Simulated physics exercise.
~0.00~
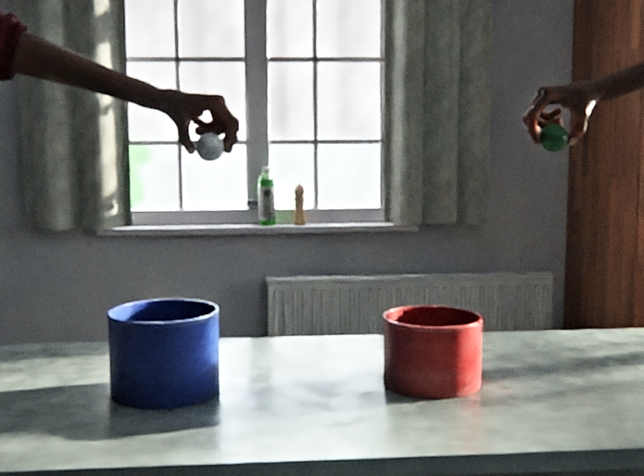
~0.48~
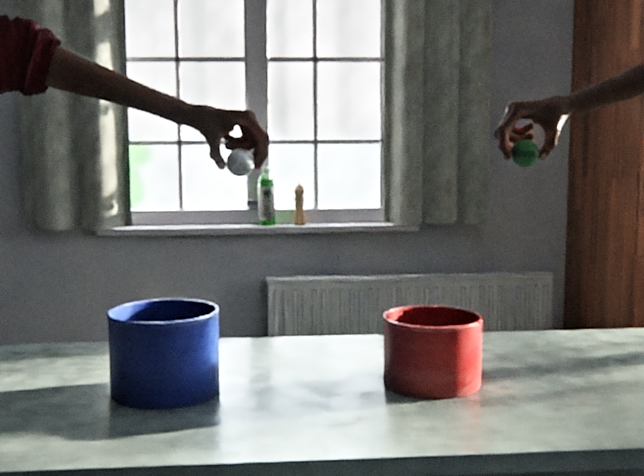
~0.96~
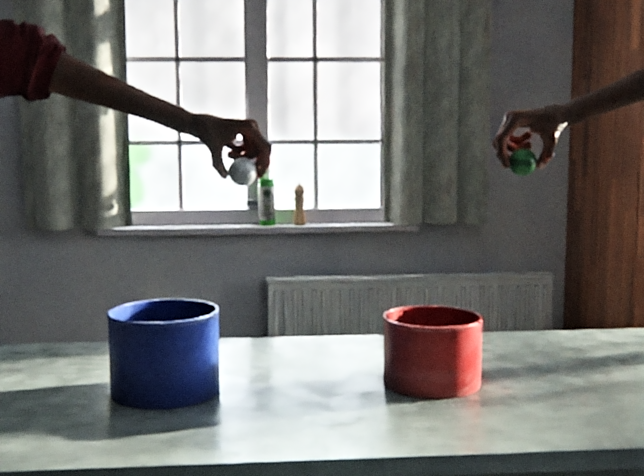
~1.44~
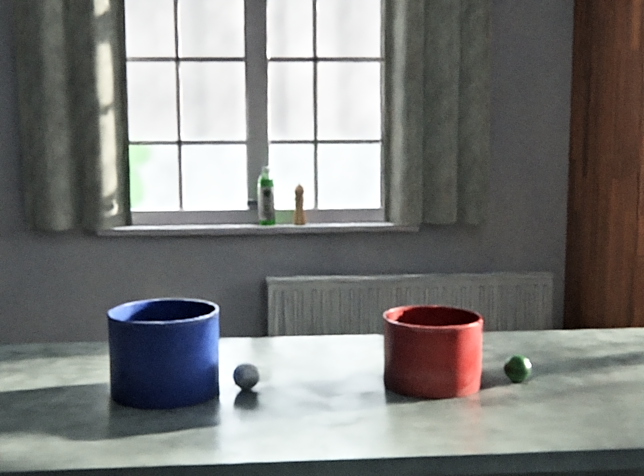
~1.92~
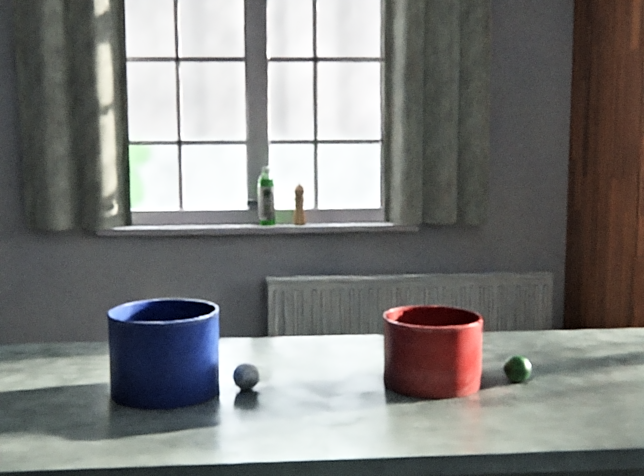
The clip shows two hands holding a white ball and a green ball above a table with a blue pot and a red pot. The hands move inward and lower slightly, then are gone, and both balls rest on the table, each just right of a pot.
